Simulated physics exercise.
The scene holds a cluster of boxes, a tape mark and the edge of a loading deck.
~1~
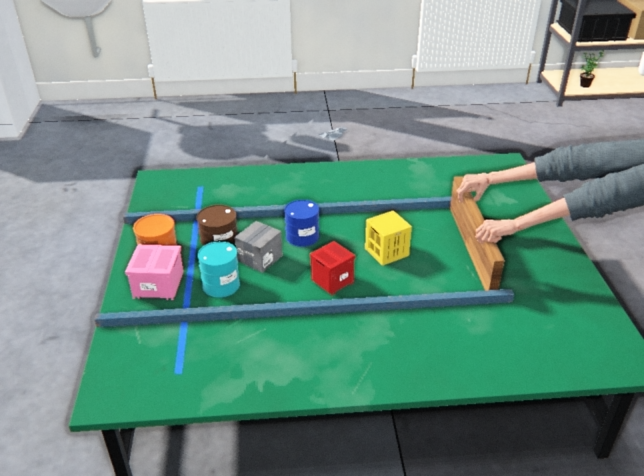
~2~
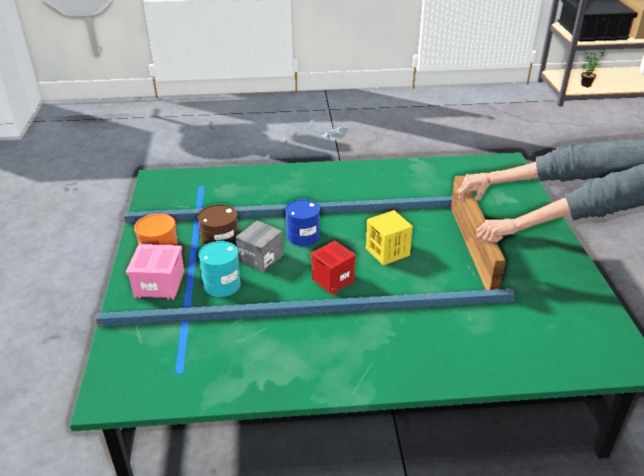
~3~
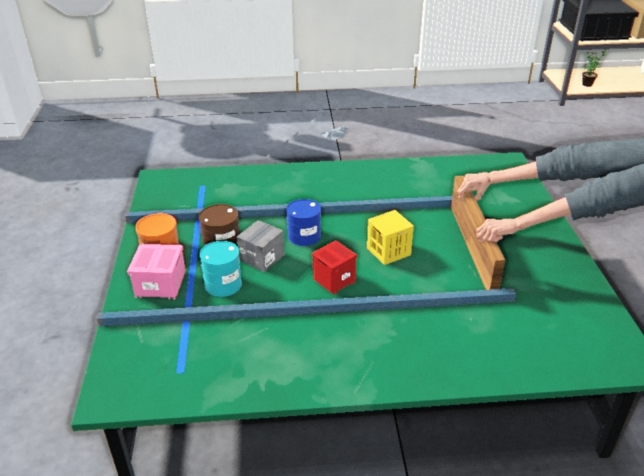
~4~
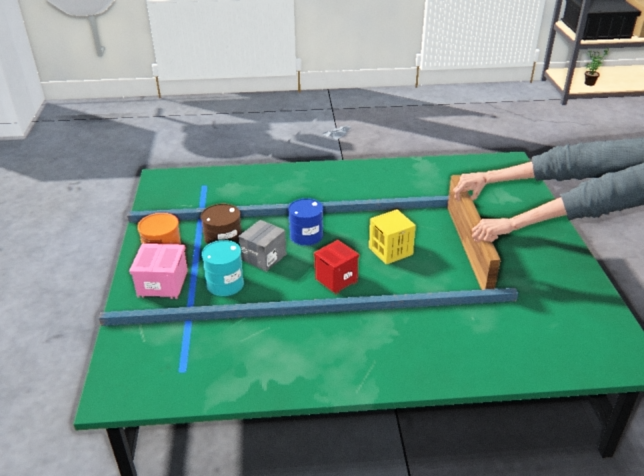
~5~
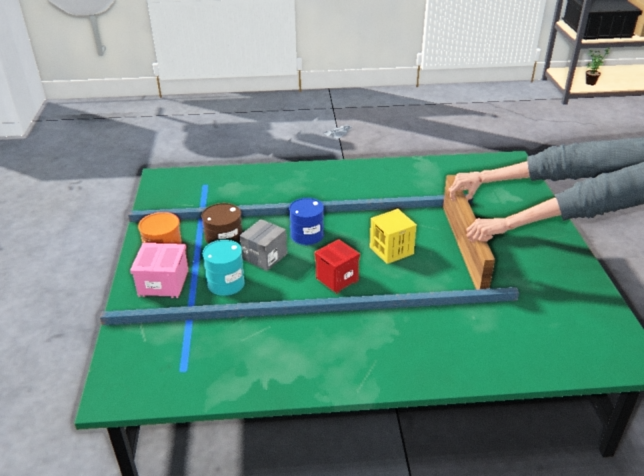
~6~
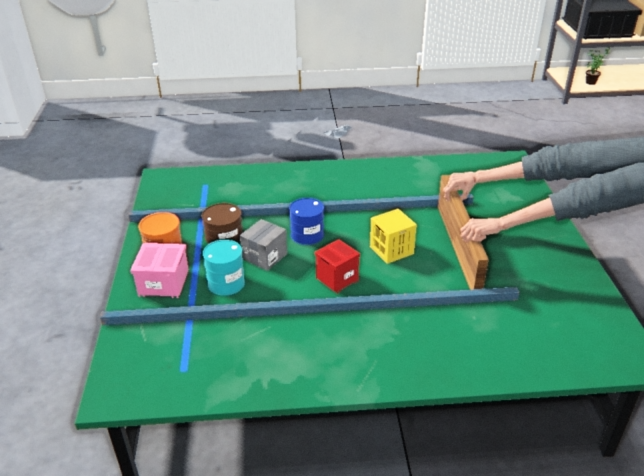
Two hands grip a wooden plank at the right of a green table standing on a grey floor, seen from above and in front. Between two blue-grey rails sit an orange pail, pink tote, brown and teal canisters and a grey parcel near a blue tape line at left, then a blue canister, red tote and yellow crate. The hands slide the plank slightly left, while the objects stay put and the view shifts barely.
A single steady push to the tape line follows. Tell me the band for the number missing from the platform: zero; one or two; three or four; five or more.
Just one, or two at most, falls.
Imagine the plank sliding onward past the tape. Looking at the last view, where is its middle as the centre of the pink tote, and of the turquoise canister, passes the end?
The middle is at (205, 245) when it's the pink tote, and at (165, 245) when it's the turquoise canister.
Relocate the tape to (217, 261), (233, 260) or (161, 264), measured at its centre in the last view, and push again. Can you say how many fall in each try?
Per try in turn: 0, 0, 5.
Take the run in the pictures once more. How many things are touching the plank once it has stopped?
3 in contact.
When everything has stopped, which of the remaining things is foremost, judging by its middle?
Answer: The brown canister.
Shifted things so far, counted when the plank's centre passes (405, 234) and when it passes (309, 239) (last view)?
First 1 and then 4.
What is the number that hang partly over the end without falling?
I make it 0.
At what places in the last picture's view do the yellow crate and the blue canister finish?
Taking them in turn, first comes (179, 246), then (181, 226).
A little later, none off yet; orange pail at rest near (161, 235); pink tote at rest near (161, 270); brown canister at rest near (223, 225).
Next, none off yet; orange pail shifted a little near (156, 236); pink tote shifted a little near (154, 272); brown canister shifted about its own width near (194, 226).
When it is over, the number that fall off is one or two; down, pink tote and orange pail.
